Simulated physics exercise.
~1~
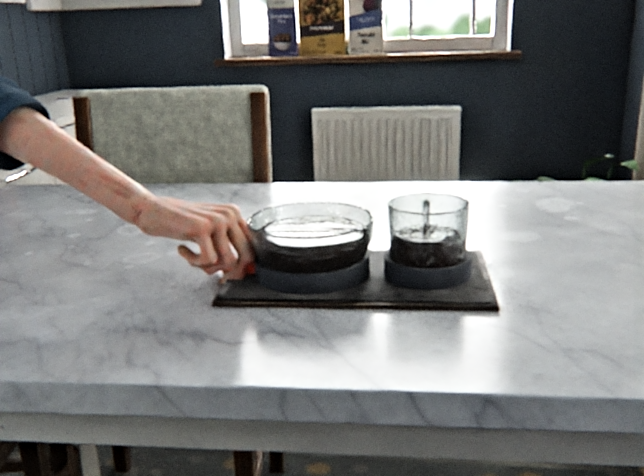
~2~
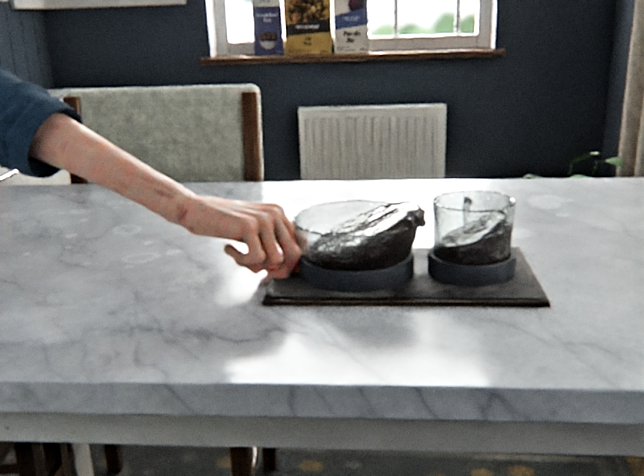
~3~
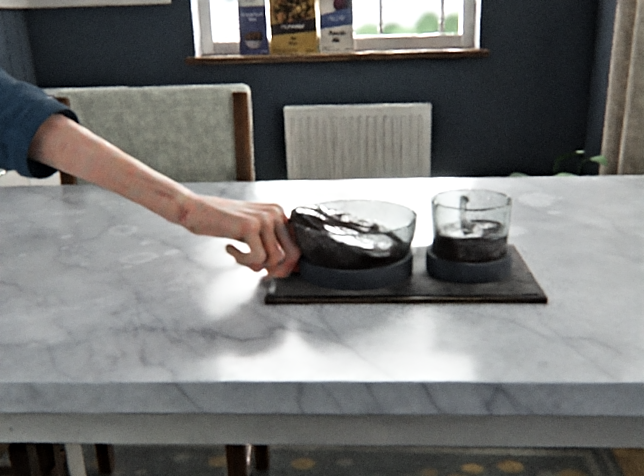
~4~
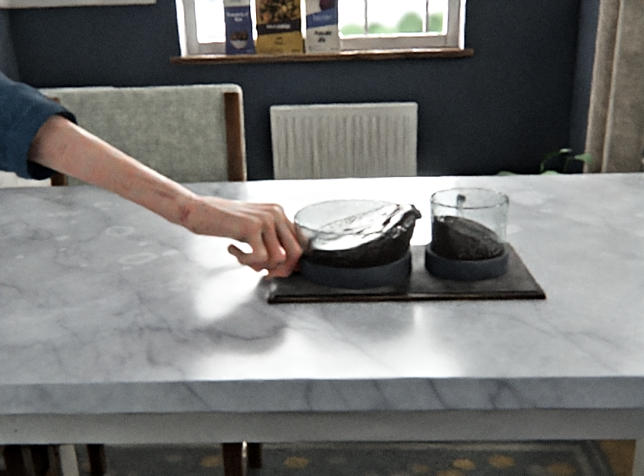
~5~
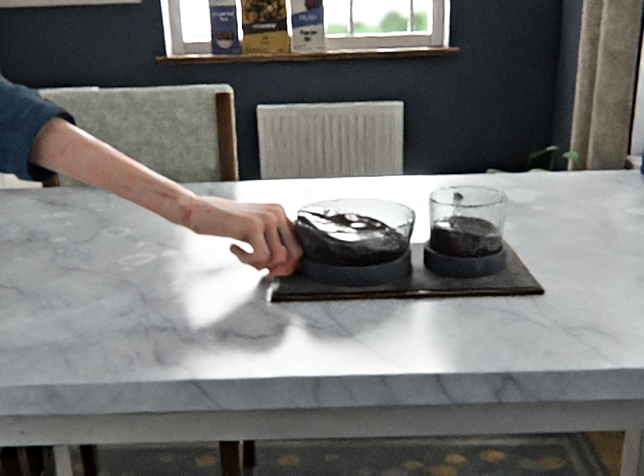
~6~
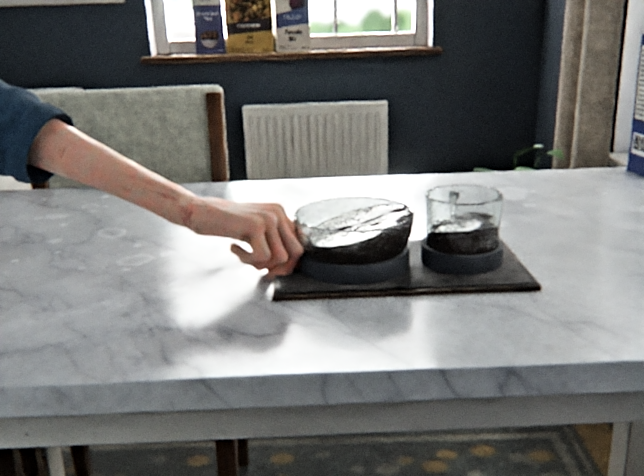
The video shows a hand sliding a dark tray, holding a clear bowl and a smaller clear cup of dark liquid, rightward across a marble-patterned table. After it stops, the liquid sloshes back and forth, slopping over the bowl's rim but staying in the cup, and ends still tilted in the bowl.
